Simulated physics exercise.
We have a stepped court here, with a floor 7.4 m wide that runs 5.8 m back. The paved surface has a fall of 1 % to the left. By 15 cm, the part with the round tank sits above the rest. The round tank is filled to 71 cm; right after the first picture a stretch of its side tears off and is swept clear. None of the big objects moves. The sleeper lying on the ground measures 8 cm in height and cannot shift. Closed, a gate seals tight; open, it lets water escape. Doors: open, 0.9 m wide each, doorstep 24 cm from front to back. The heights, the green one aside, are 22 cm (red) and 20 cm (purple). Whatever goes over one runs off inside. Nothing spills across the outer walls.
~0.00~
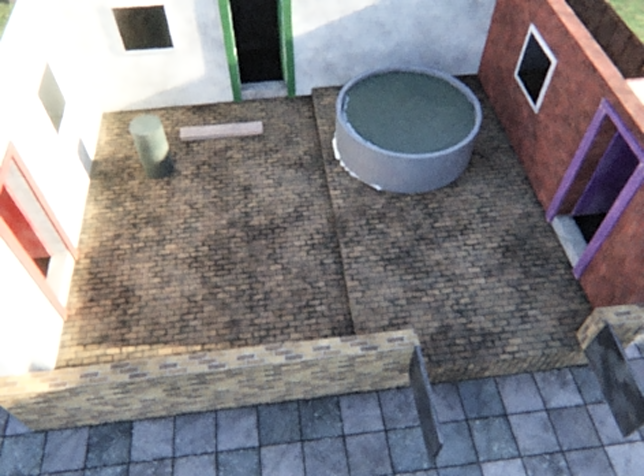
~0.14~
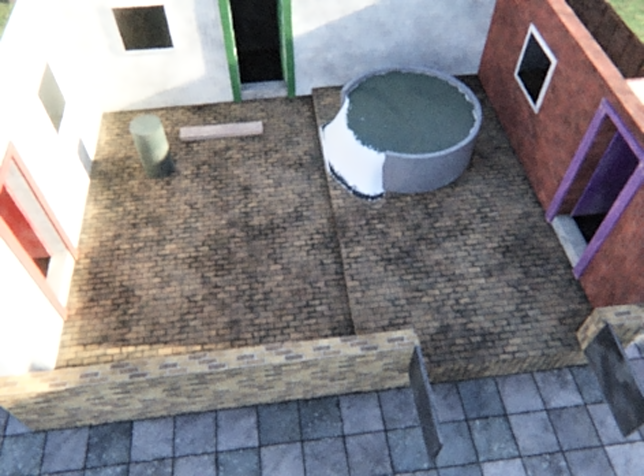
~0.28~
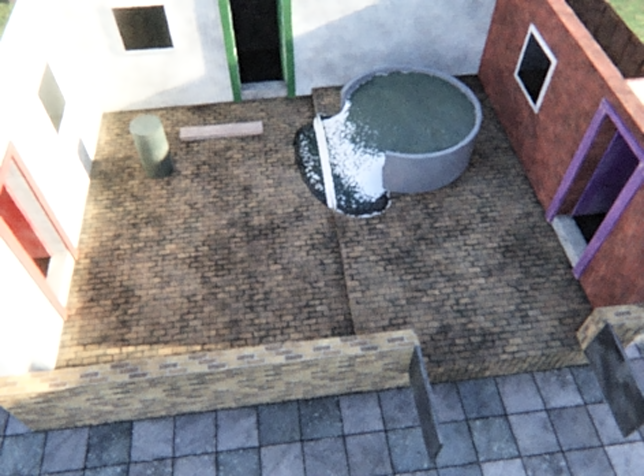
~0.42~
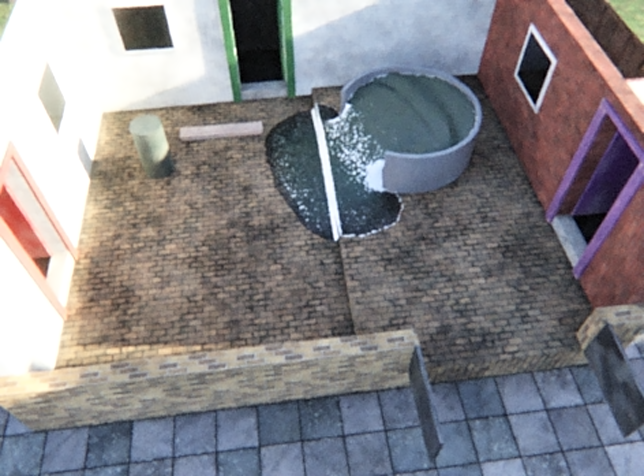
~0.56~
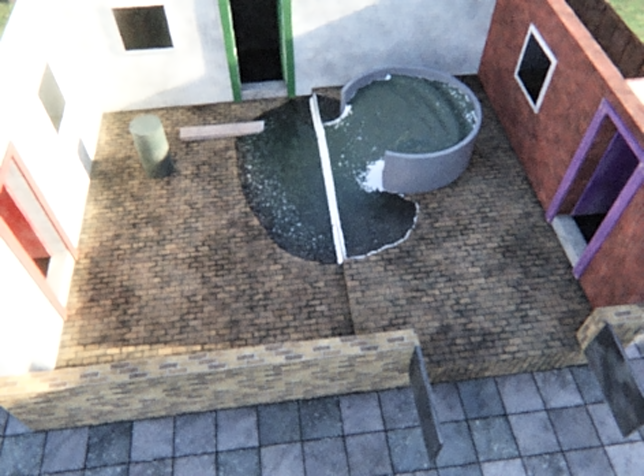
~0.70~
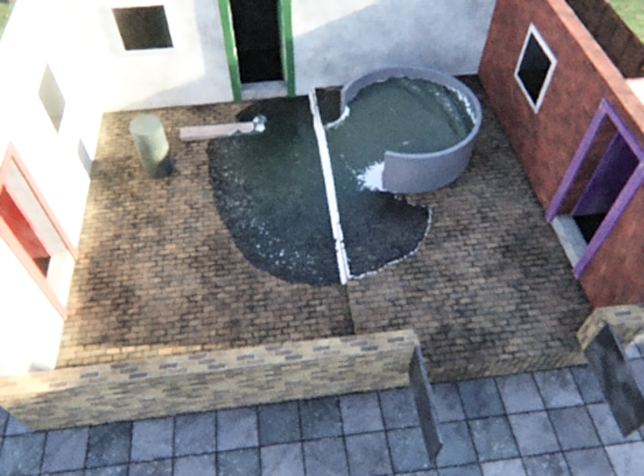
In the video, the left side of a round tank in a walled brick courtyard opens up, and water gushes out over a low step, spreading across the paving in a widening dark pool that reaches a pale beam.
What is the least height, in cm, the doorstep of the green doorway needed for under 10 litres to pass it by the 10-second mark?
About 10.5 cm.
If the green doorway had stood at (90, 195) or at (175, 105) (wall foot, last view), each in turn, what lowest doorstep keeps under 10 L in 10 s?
First place around 24 cm, second around 13.5 cm.
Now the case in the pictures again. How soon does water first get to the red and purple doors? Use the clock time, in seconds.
Arrival: Red 1.6 s, purple not within the 10 s.
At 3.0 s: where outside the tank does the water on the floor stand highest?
Look close to (51, 389).
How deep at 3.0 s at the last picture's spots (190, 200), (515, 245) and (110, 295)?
Around 5 cm, 0 cm and 16 cm.
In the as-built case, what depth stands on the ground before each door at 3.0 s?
Lab note, cm: Red 24; purple 0; green 3.
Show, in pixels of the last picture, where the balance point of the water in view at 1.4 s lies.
Centre estimate: (338, 161) px, approximately.
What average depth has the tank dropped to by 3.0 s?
I'd put it at some 20 centimetres on average.
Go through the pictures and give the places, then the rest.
In the first frame, the round tank at (408, 111) is whole and still, 71 cm deep; the green door at (260, 53) is dry.
In the second frame, the front is at (324, 129), 0.3 m from the gap at (345, 150); 0.5 m2 of floor is wet, 71 cm left at the back.
In the third frame, water pours out at (345, 152) and has run 0.8 m, to (335, 205); about 10 cm deep outside, 71 cm at the back.
In the fourth frame, the gap is at (345, 153), the front 1.3 m out at (271, 138); the back of the round tank holds 71 cm.
In the fifth frame, the gap is at (345, 153), the front 1.8 m out at (242, 136); the back of the round tank holds 64 cm.
In the sixth frame, water pours out at (345, 153) and has run 2.3 m, to (252, 256); about 5 cm deep outside, 60 cm at the back; the green door at (260, 53), 2.4 m from the gap, is still 0.1 m from the nearest water.
After 1.4 s water covers 50 % of the floor, deepest (29 cm) near (341, 165); 6 cm at the green door, 0 litres in over its 20 cm doorstep.
After 3.0 s water covers 60 % of the floor, deepest (42 cm) near (51, 389); 3 cm at the green door, 0 litres in over its 20 cm doorstep.
After 10.0 s water covers 60 % of the floor, deepest (20 cm) near (175, 165); 13 cm at the green door, 0 litres in over its 20 cm doorstep.
At the green door as built, the water arrived by 0.8 s and peaked near 16 cm at 9.4 s.
With a doorstep of 9.5 cm, 14 litres would have come in within the 10 s; with 13 cm, 3 litres. So under 10 litres takes about 10.5 cm.
